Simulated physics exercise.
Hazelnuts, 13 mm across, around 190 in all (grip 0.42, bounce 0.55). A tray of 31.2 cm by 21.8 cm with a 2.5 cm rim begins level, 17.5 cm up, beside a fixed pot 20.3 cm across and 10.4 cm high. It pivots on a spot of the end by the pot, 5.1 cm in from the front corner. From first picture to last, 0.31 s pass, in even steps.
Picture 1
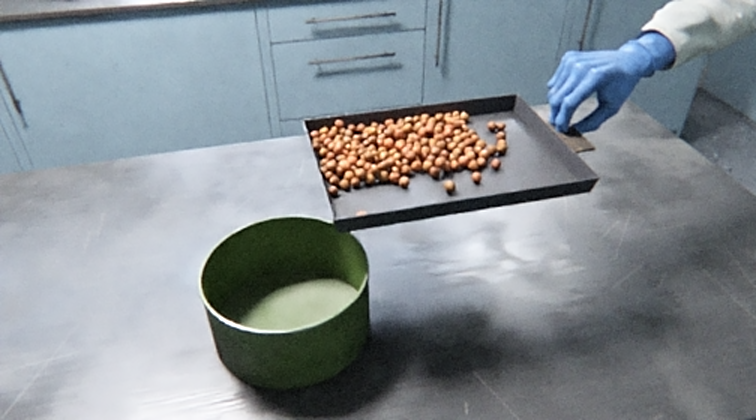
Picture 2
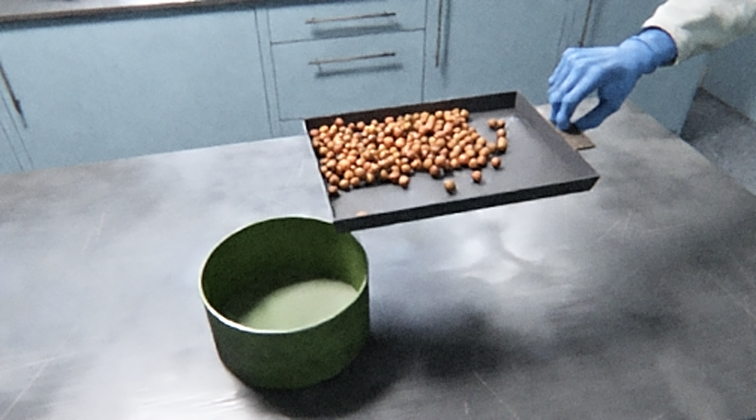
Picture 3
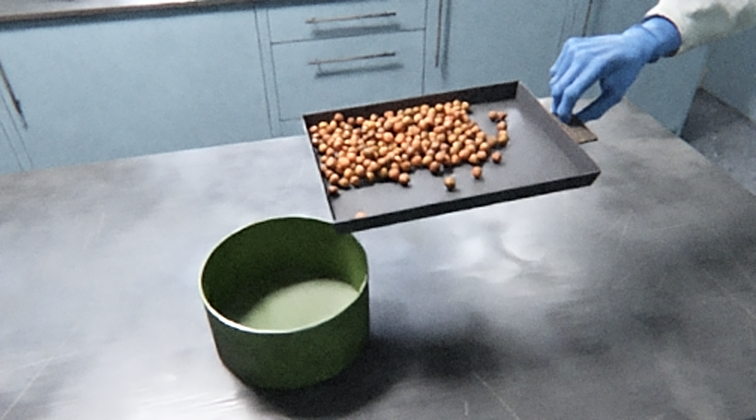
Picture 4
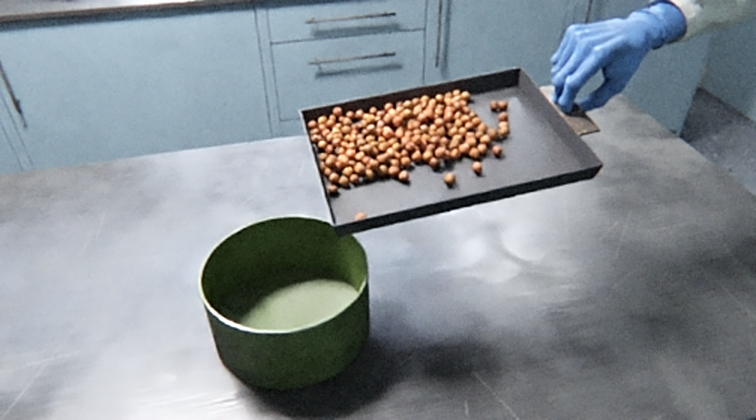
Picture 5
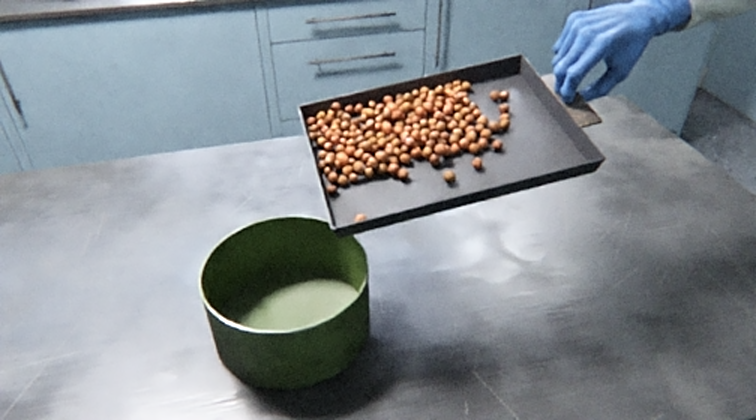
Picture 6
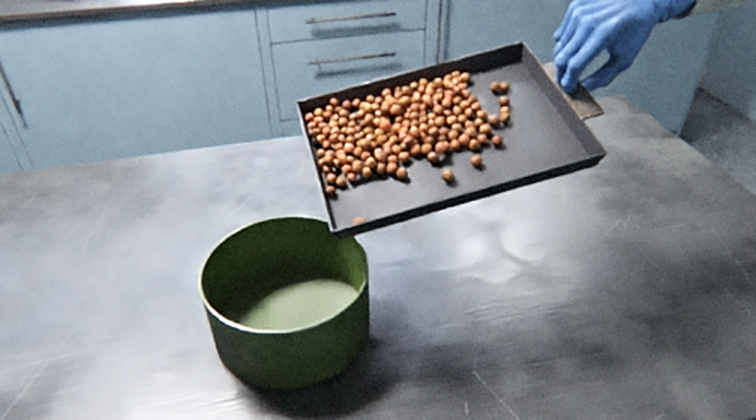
A shallow dark tray with many small round brown pieces starts out level beside a green pot on a grey table. A blue-gloved hand at its right end gradually raises that end, tilting the tray modestly down toward the pot, while the pieces stay clustered in nearly the same place on it.
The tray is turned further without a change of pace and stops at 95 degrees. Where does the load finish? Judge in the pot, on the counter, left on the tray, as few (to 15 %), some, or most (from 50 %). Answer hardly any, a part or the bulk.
Pot the bulk, counter a part, tray hardly any.
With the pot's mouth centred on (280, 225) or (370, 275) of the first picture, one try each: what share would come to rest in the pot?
About 0 and 100 per cent.
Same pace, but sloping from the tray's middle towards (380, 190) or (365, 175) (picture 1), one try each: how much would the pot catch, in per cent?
About 100 and 65 per cent.
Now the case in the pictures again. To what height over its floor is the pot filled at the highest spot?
Roughly 2.5 cm.
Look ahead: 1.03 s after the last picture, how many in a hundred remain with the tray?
Roughly 90 per cent.
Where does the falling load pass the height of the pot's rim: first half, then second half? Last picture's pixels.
At about (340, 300), then at (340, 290).
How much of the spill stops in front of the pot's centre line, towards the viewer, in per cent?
Roughly 100 per cent.
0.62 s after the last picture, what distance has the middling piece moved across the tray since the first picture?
About 9 cm.
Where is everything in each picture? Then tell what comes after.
In the first picture, tray tilt 0 degrees, front corners at (337, 216) and (594, 175); middle of the pieces at (400, 147); pot at (285, 267).
In the second picture, tray tilt 1 degrees, front corners at (337, 216) and (594, 174); middle of the pieces at (400, 145).
In the third picture, tray tilt 4 degrees, front corners at (337, 218) and (596, 169), lowest corner left front; middle of the pieces at (400, 141).
In the fourth picture, tray tilt 8 degrees, front corners at (336, 221) and (597, 162), lowest corner left front; middle of the pieces at (400, 135).
In the fifth picture, tray tilt 11 degrees, front corners at (336, 224) and (599, 156), lowest corner left front; middle of the pieces at (399, 131).
In the sixth picture, tray tilt 15 degrees, front corners at (336, 226) and (600, 150), lowest corner left front; middle of the pieces at (397, 128); pot at (285, 267).
Then, 0.62 s after the last picture, tilt 53 degrees; the tray holds 95 %, the pot 0 %.
Then, 1.03 s after the last picture, tilt 78 degrees; the tray holds 90 %, the pot 5 %.
Then, 1.52 s after the last picture, tilt 95 degrees; the tray holds 5 %, the pot 70 %.
In the end, pot 75 %, counter 25 %, tray 0 %.
